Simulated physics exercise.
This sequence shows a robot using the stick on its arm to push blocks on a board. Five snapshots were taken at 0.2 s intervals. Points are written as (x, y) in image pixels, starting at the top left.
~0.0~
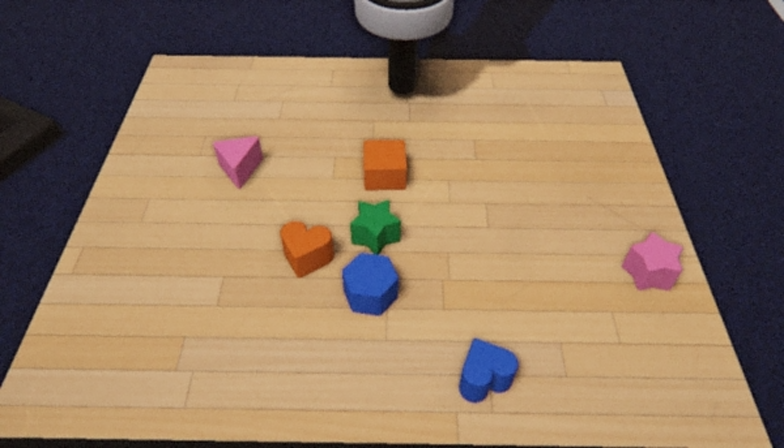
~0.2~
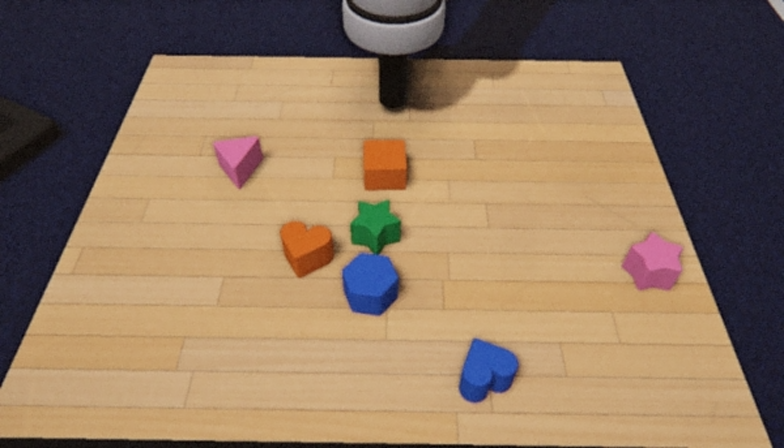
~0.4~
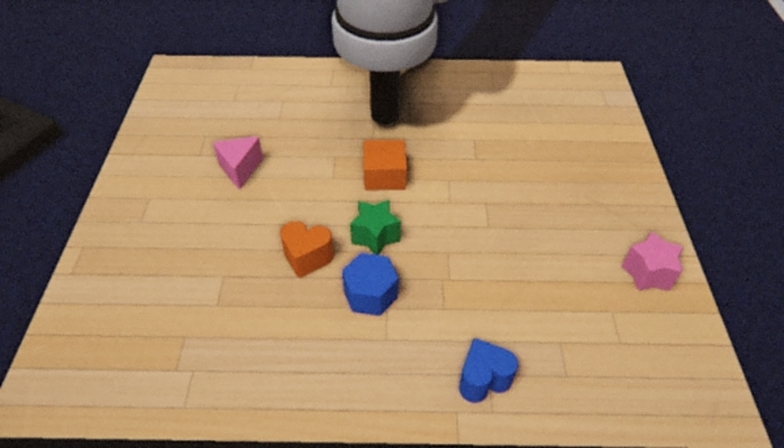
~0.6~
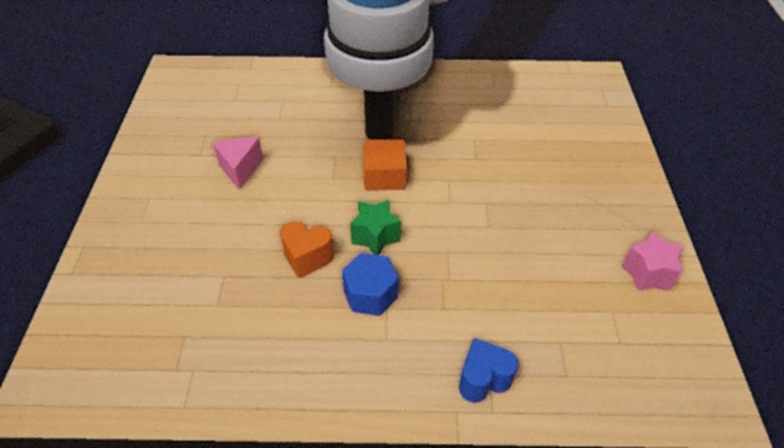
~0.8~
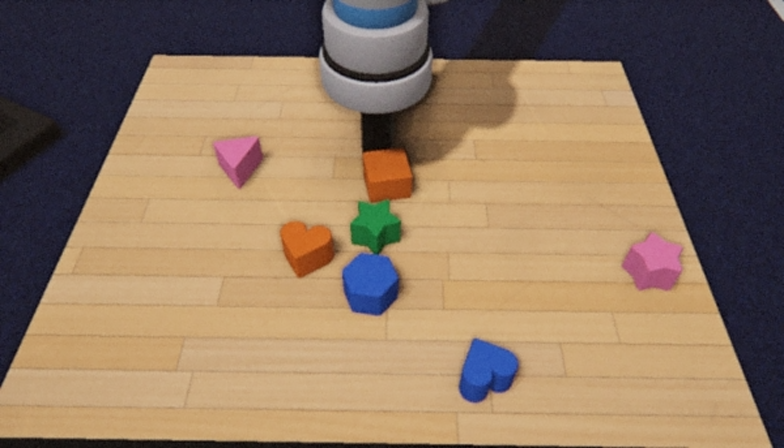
Robot arm moving its black stick down over a wooden board and nudging an orange block slightly toward a green star.
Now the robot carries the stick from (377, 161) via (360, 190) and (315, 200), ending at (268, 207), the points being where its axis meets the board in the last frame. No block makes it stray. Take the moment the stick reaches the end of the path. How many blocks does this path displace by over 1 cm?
Count: 1.
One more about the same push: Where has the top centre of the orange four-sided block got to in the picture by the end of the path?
Located at (391, 185).
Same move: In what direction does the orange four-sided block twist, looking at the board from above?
From above, the orange four-sided block will be seen to turn anti-clockwise.
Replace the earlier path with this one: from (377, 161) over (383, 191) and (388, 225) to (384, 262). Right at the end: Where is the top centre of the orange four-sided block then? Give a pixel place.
For the centre of its top, I'd go with (428, 233).
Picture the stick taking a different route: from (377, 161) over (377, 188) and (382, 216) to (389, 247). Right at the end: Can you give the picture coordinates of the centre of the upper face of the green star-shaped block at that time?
The top centre is at (378, 261).
On the path given first. One third of the way, stick at (359, 183); green star-shaped block at (377, 220), turned 20° clockwise; orange four-sided block at (391, 185), turned 35° anticlockwise.
Two thirds of the way, stick at (314, 193); green star-shaped block at (377, 220), turned 20° clockwise; orange four-sided block at (391, 185), turned 35° anticlockwise.
At the end, stick at (266, 199); pink triangular piece in place; green star-shaped block at (377, 220), turned 20° clockwise; orange four-sided block at (391, 185), turned 35° anticlockwise.
